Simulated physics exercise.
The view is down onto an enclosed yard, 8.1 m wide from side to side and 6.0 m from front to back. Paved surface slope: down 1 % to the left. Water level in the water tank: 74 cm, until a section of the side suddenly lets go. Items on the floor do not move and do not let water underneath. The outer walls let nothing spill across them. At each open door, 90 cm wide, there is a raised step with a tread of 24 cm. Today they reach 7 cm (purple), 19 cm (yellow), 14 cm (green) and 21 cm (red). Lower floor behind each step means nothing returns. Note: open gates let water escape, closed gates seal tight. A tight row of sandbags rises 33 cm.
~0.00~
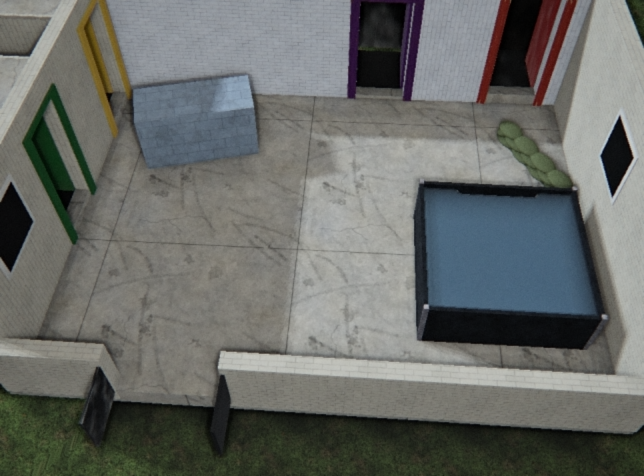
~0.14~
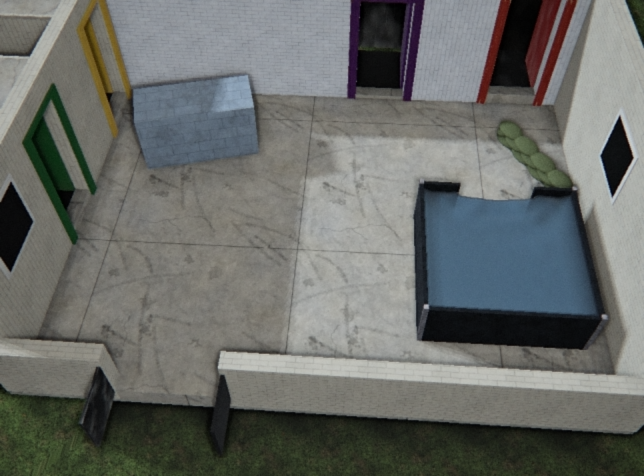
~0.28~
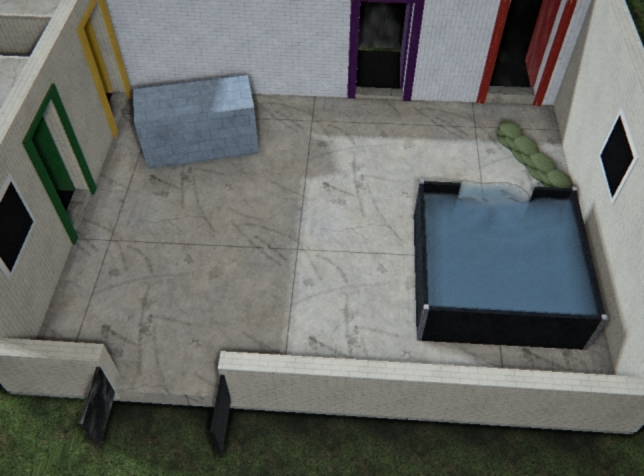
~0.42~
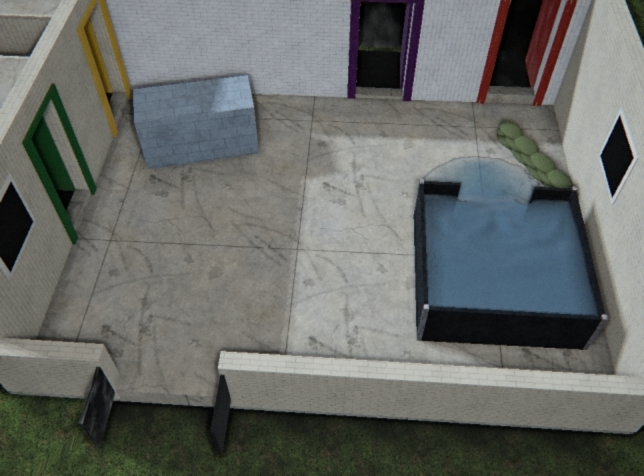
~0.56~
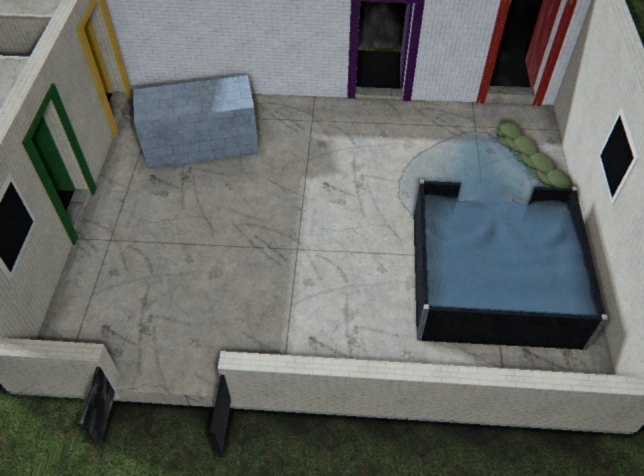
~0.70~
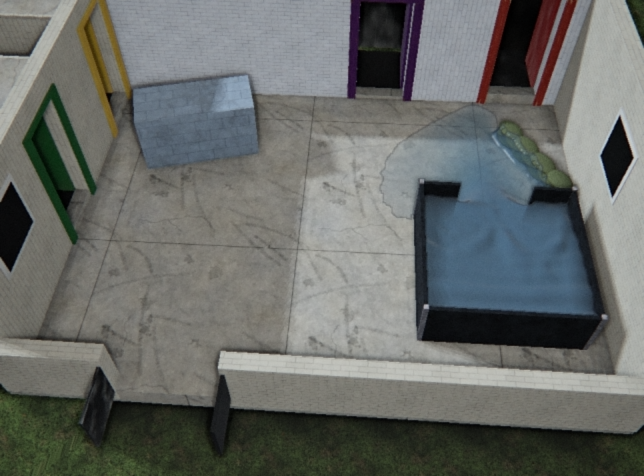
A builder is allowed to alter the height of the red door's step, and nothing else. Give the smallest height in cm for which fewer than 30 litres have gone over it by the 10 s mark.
About 15 cm.
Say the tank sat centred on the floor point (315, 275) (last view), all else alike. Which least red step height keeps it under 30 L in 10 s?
Then roughly 14.5 cm.
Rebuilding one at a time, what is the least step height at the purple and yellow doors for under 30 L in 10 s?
Roughly 20 cm for the purple door and roughly 22 cm for the yellow door.
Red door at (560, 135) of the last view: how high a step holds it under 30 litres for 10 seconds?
You'd want it roughly 15 cm high.
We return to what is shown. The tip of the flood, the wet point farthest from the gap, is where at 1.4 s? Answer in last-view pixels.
Around (364, 100).
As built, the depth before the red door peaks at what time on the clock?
I'd say near 5.5 seconds.
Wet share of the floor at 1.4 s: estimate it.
About 20 per cent.
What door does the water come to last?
The green one comes last.
After 1.4 s water covers 20 % of the floor, deepest (46 cm) near (449, 103); 13 cm at the red door, 0 litres in over its 21 cm step.
After 3.0 s water covers 35 % of the floor, deepest (34 cm) near (440, 109); 14 cm at the red door, 1 litre in over its 21 cm step.
After 10.0 s water covers 95 % of the floor, deepest (19 cm) near (125, 109); 11 cm at the red door, 3 litres in over its 21 cm step.
At the red door as built, the water arrived by 1.0 s and peaked near 20 cm at 5.4 s.
Run again over the same 10 s with other heights there, 74 litres in over 12.5 cm, 16 litres over 17 cm. The limit of 30 litres is kept from about 15 cm up.
